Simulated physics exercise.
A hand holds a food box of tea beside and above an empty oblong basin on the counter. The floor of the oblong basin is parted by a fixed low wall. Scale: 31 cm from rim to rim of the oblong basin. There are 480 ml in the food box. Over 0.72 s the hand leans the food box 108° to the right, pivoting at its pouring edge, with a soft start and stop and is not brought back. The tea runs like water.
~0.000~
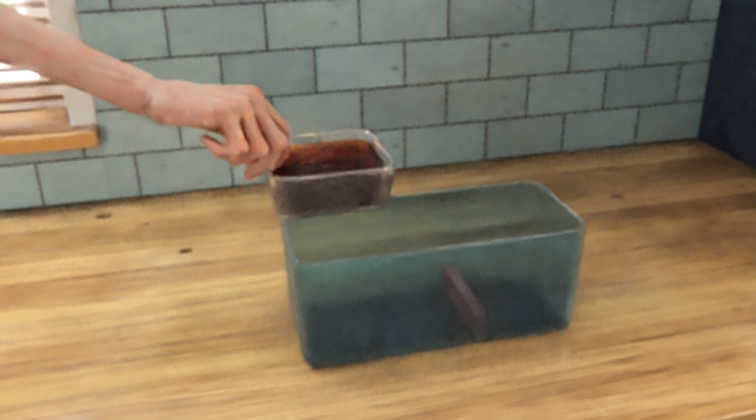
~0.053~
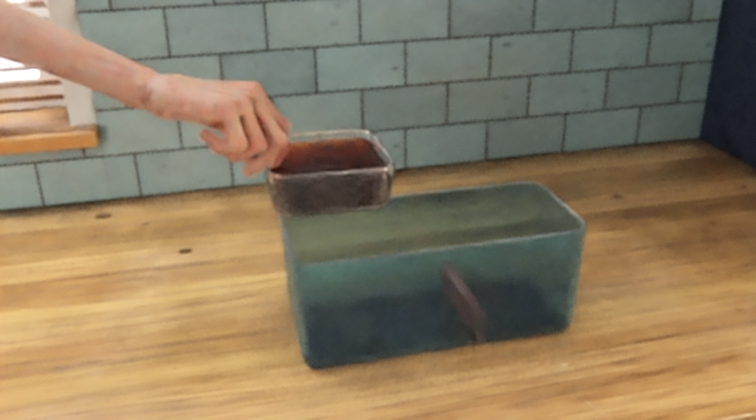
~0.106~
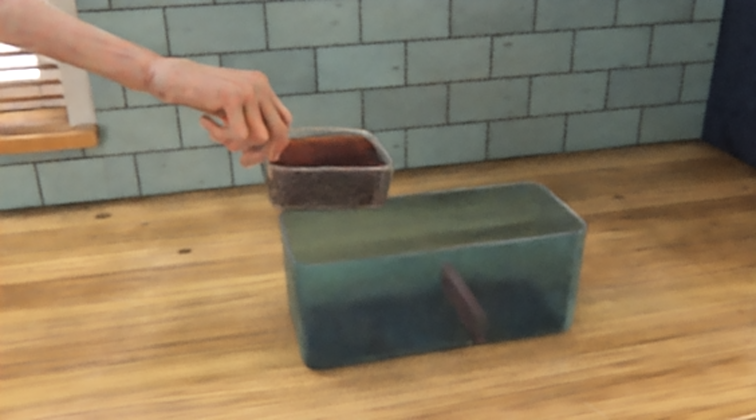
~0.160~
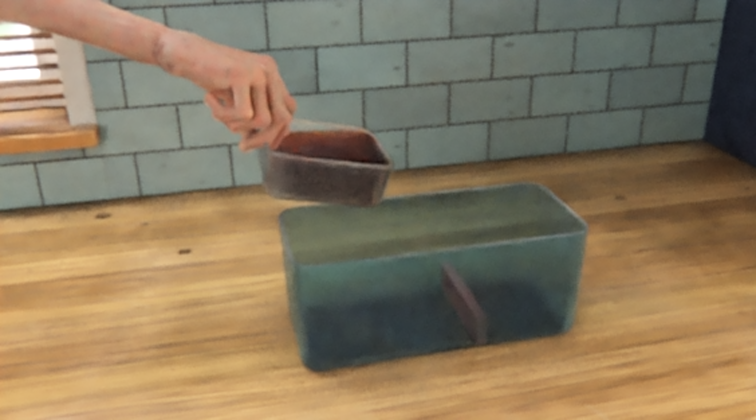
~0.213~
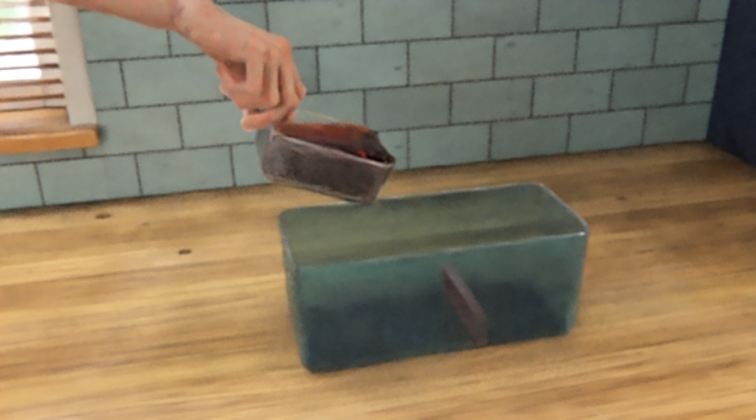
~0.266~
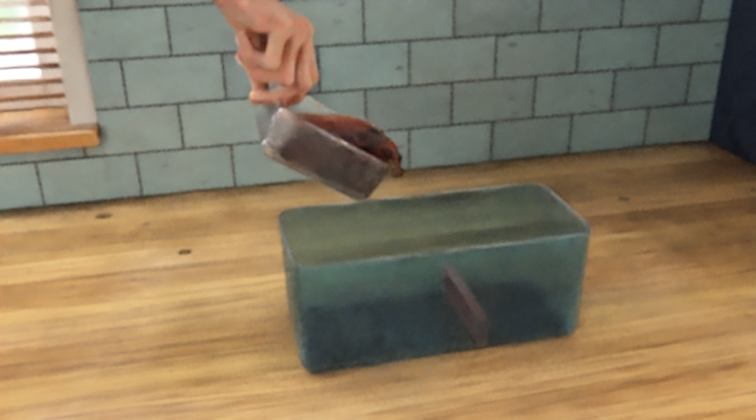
A hand holds a small clear box of dark reddish liquid above the left end of an oblong basin on a wooden counter, then tilts it steadily to the right until the liquid reaches past its lower edge.
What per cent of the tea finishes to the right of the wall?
About 56 per cent.
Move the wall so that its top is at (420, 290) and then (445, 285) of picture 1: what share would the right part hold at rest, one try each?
In turn about 80 and 70 per cent.
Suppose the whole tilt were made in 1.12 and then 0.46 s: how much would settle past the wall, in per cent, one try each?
In turn about 50 and 50 per cent.
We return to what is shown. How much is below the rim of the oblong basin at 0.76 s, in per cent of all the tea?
Some 94 per cent.
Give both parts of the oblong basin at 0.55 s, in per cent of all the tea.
Left about 22, right about 22.
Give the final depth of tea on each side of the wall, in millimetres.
Left about 8 mm, right about 20 mm.
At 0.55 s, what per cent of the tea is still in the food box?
Some 9 per cent.
After 0.55 s the tilt is 94° and 9 per cent is still to pour, 21 is left of the wall and 21 right of it.
After 0.76 s the tilt is 108° and 0 per cent is still to pour, 26 is left of the wall and 68 right of it.
After 0.98 s the tilt is 108° and 0 per cent is still to pour, 39 is left of the wall and 58 right of it.
After 1.22 s the tilt is 108° and 0 per cent is still to pour, 41 is left of the wall and 56 right of it.
In the end 41 per cent lies left of the wall, 56 right of it and 4 outside.
